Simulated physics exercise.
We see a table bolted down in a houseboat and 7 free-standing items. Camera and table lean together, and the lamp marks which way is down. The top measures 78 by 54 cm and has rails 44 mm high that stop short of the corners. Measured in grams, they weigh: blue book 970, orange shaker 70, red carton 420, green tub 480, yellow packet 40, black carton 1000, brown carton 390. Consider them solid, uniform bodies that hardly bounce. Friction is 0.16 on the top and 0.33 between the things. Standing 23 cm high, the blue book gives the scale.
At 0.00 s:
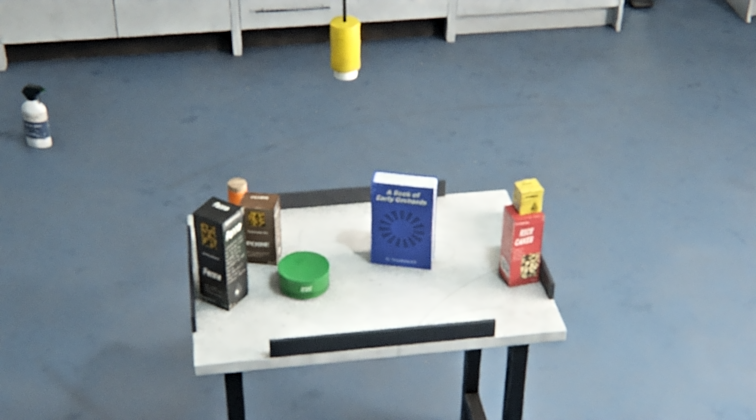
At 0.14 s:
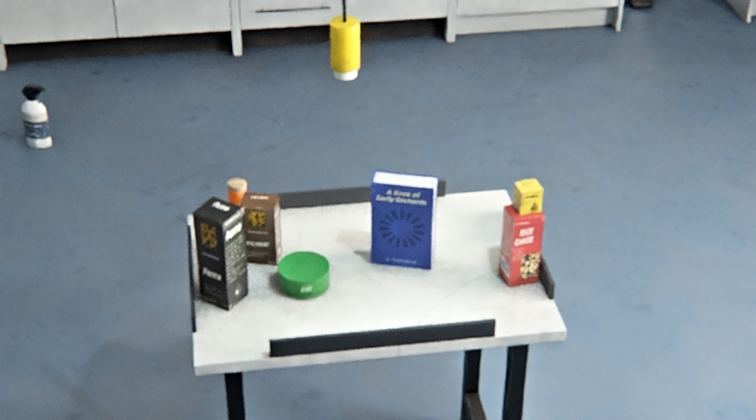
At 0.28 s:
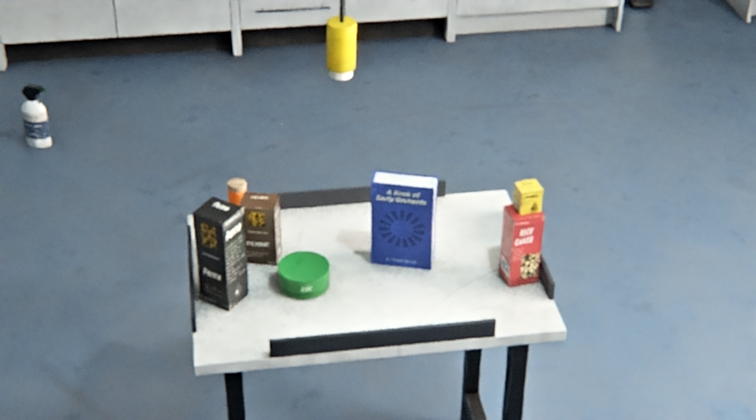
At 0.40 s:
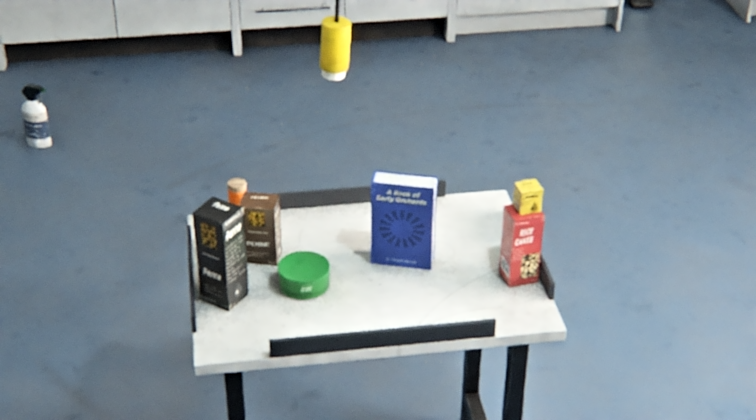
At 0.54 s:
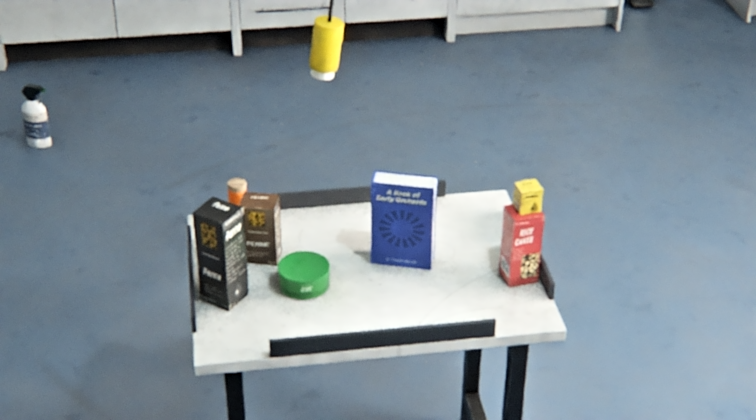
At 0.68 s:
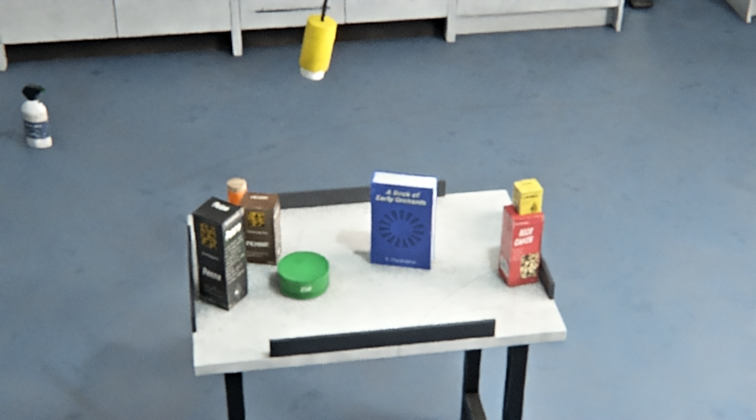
A yellow hanging lamp swinging gradually left above a white table where a blue book, cartons and green tub stay still.
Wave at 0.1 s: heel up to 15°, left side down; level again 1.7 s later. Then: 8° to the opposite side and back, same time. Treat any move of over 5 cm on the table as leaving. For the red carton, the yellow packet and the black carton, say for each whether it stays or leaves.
Red carton: Leaves; yellow packet: Leaves; black carton: Stays.
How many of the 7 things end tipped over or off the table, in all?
Altogether, 1.
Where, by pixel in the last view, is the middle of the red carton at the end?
It stops at about (367, 257).
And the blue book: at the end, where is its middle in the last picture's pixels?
Roughly pixel (272, 226).
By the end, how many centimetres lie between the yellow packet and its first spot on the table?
Roughly 37 cm.
Around 1.08 s, floor tilted 14°, left side down; yellow packet shifted 8 cm near (491, 200); red carton shifted 8 cm near (487, 247); brown carton shifted 8 cm.
Around 1.28 s, floor tilted 10°, left side down; orange shaker now off the table; red carton shifted 17 cm near (448, 250); yellow packet shifted 18 cm near (447, 204).
Around 1.48 s, floor tilted 5°, left side down; yellow packet shifted 28 cm near (400, 208); red carton shifted 27 cm near (405, 254); blue book shifted 25 cm.
Around 1.58 s, floor tilted 2°, left side down; yellow packet shifted 32 cm near (381, 209); red carton shifted 30 cm near (387, 255); blue book shifted 28 cm.
Finally (4.0 s), off the table, orange shaker; not toppled but over 5 cm from the start, blue book, red carton, green tub, yellow packet and brown carton; the last one still in place (within 5 cm). In the last view, red carton near (367, 257), yellow packet near (360, 211).
